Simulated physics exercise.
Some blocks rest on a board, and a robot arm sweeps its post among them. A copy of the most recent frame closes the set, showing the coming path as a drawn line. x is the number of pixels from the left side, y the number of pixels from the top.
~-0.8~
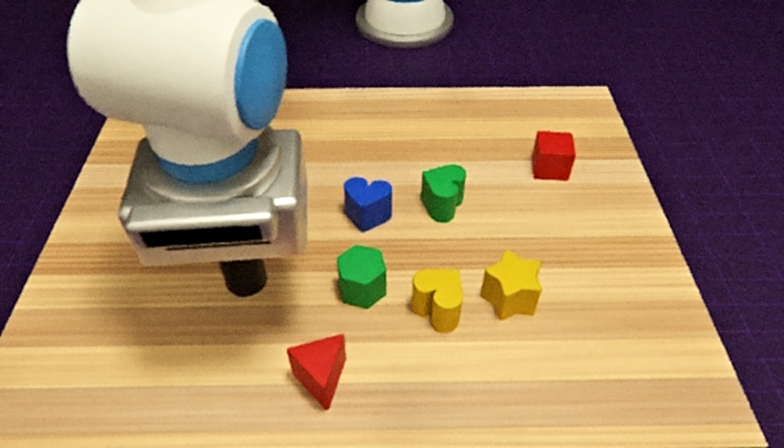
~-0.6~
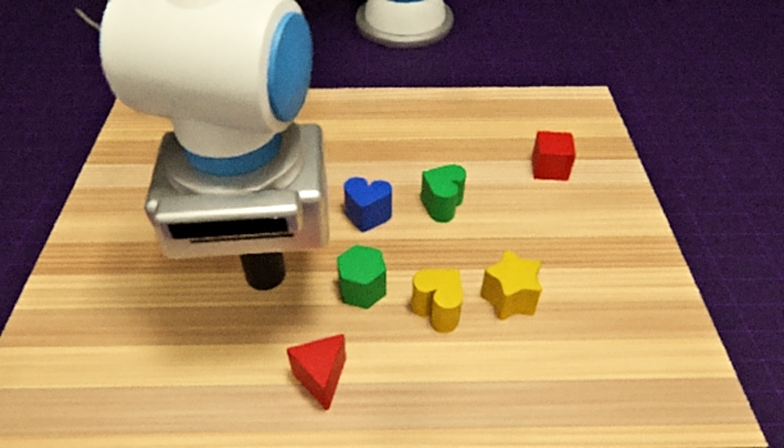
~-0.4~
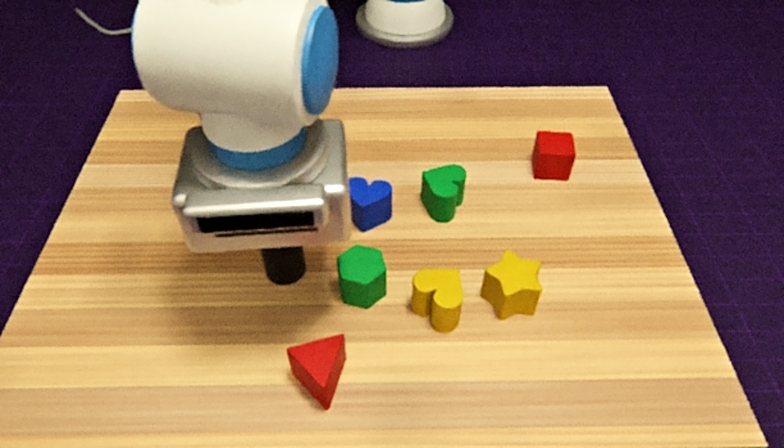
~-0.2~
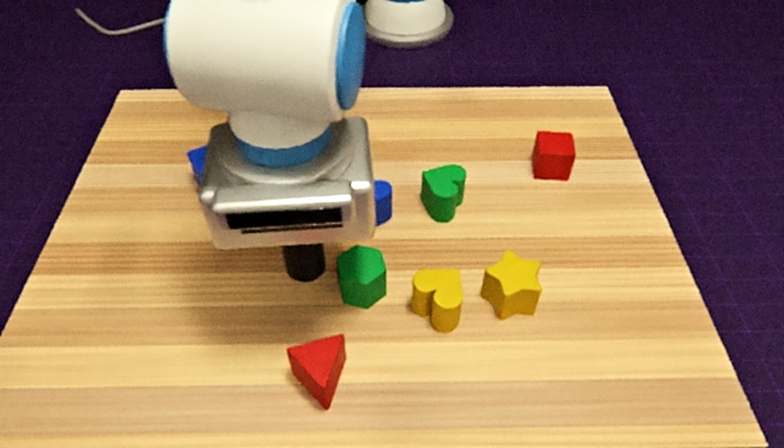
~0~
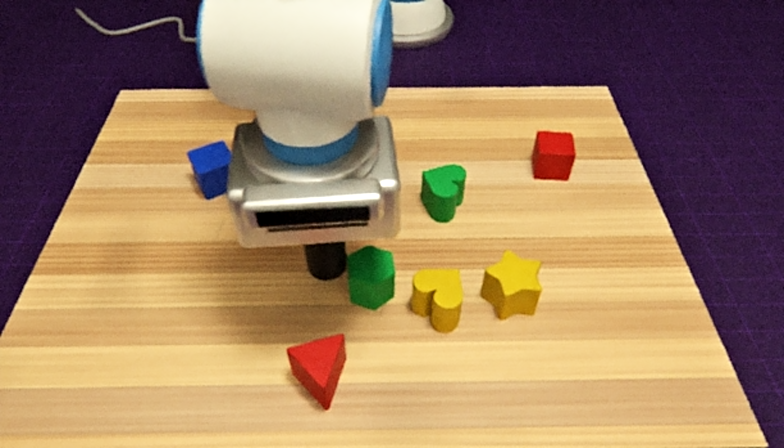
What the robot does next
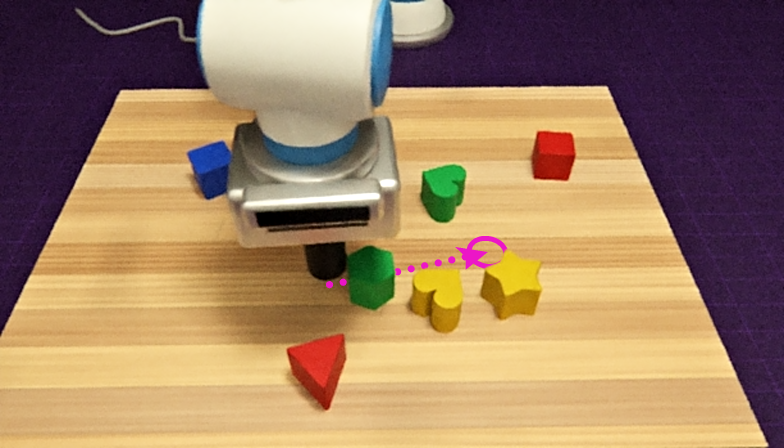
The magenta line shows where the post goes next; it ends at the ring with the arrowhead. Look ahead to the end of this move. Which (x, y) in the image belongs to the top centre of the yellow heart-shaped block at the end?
Expect it around (470, 308).
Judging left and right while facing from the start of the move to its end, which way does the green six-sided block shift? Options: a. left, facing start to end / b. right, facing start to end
I'll go with b - right, facing start to end.
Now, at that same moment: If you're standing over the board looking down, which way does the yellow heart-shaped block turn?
It swings round anticlockwise.
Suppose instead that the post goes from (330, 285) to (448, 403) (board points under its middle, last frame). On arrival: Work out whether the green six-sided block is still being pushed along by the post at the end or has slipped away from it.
Most likely the green six-sided block slides off.
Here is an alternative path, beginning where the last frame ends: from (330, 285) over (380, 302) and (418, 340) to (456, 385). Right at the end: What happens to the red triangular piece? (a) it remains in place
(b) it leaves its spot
Option a.
Path on the board, from (330, 285) to (487, 252).
The first path, step by step. One third of the way, post at (384, 255); green six-sided block at (418, 271), turned 60° clockwise; yellow heart-shaped block at (461, 296), turned 15° anticlockwise.
Two thirds of the way, post at (441, 243); green six-sided block at (453, 271); yellow heart-shaped block at (470, 308), turned 25° anticlockwise.
At the end, post at (491, 233); green six-sided block at (455, 270), turned 130° clockwise; yellow heart-shaped block at (471, 308), turned 25° anticlockwise; yellow star in place.
